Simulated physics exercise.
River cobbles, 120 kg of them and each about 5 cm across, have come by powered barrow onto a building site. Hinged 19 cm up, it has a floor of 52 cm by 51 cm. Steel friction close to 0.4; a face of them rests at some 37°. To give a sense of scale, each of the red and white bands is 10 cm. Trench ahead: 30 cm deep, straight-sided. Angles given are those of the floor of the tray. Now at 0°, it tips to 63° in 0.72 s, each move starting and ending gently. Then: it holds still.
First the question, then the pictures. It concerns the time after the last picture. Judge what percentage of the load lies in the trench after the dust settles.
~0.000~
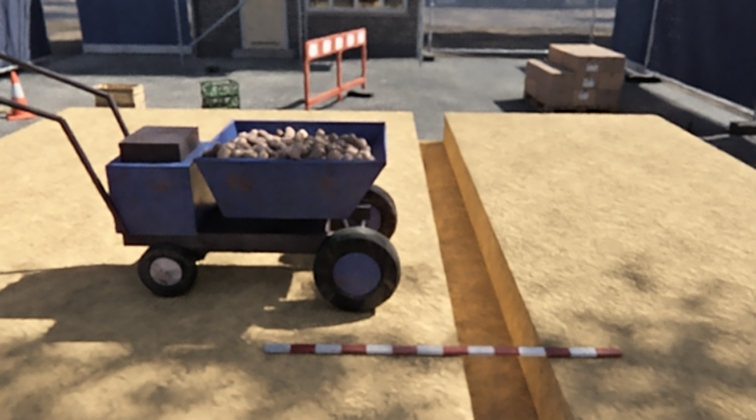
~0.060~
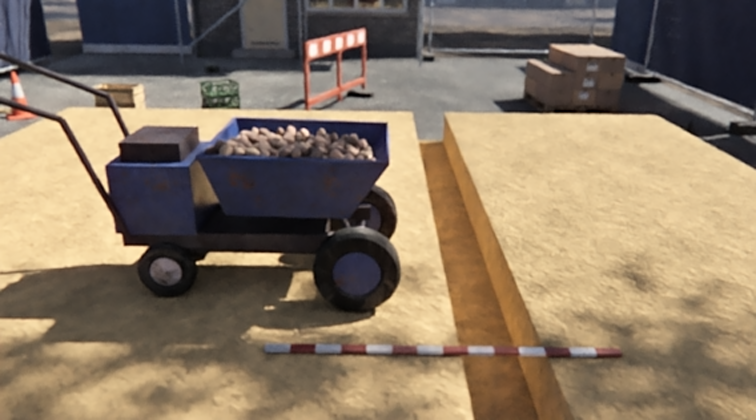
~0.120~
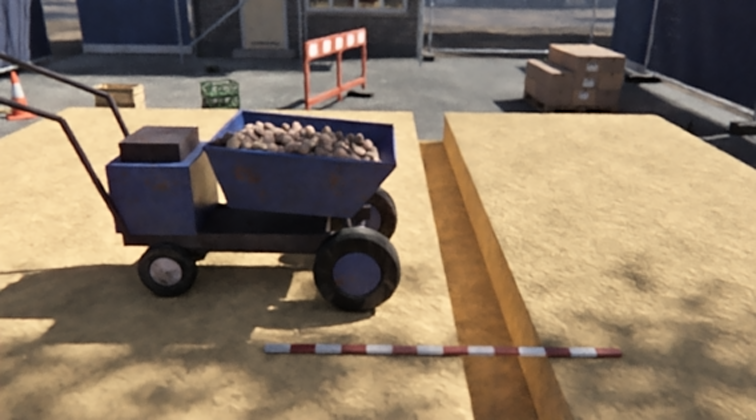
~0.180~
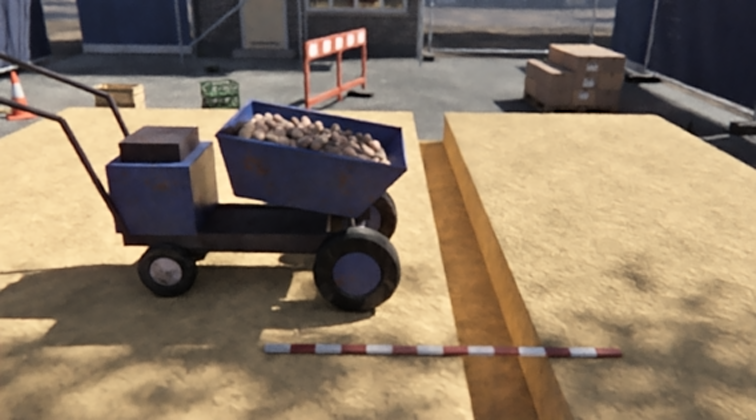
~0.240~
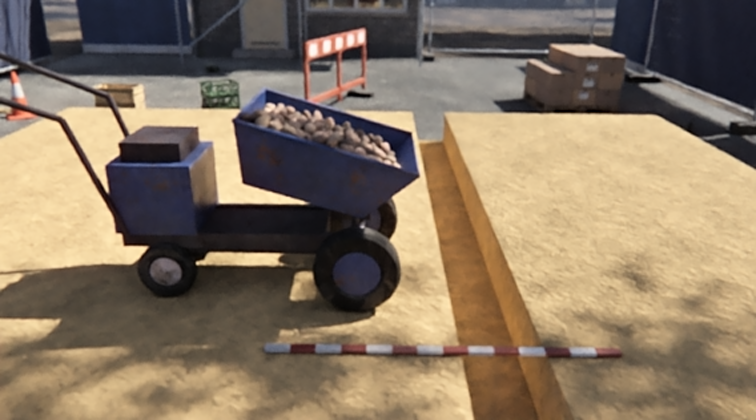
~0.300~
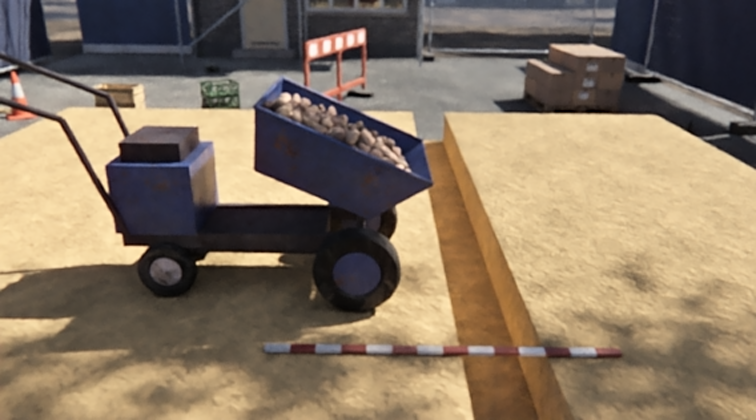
About 43 %.
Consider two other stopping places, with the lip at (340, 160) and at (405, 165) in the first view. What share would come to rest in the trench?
65 %, then 30 %.
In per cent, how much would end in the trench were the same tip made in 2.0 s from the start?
In that case some 65 per cent.
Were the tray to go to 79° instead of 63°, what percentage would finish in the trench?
Some 60 in a hundred, I'd say.
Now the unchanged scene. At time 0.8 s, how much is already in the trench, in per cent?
Approx. 15 % of the load.
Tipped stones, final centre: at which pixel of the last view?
Roughly at pixel (504, 315).
After 0.5 s the floor is at 53°; 100 % in the tray; the foremost stones are at (446, 199).
After 0.8 s the floor is at 63°; 84 % in the tray, 15 % in the trench; the foremost stones are at (524, 257).
After 1.2 s the floor is at 63°; 48 % in the tray, 25 % in the trench, 27 % past the trench; the foremost stones are at (649, 296).
After 3.1 s the floor is at 63°; 29 % in the tray, 43 % in the trench, 28 % past the trench; the foremost stones are past the picture's edge.
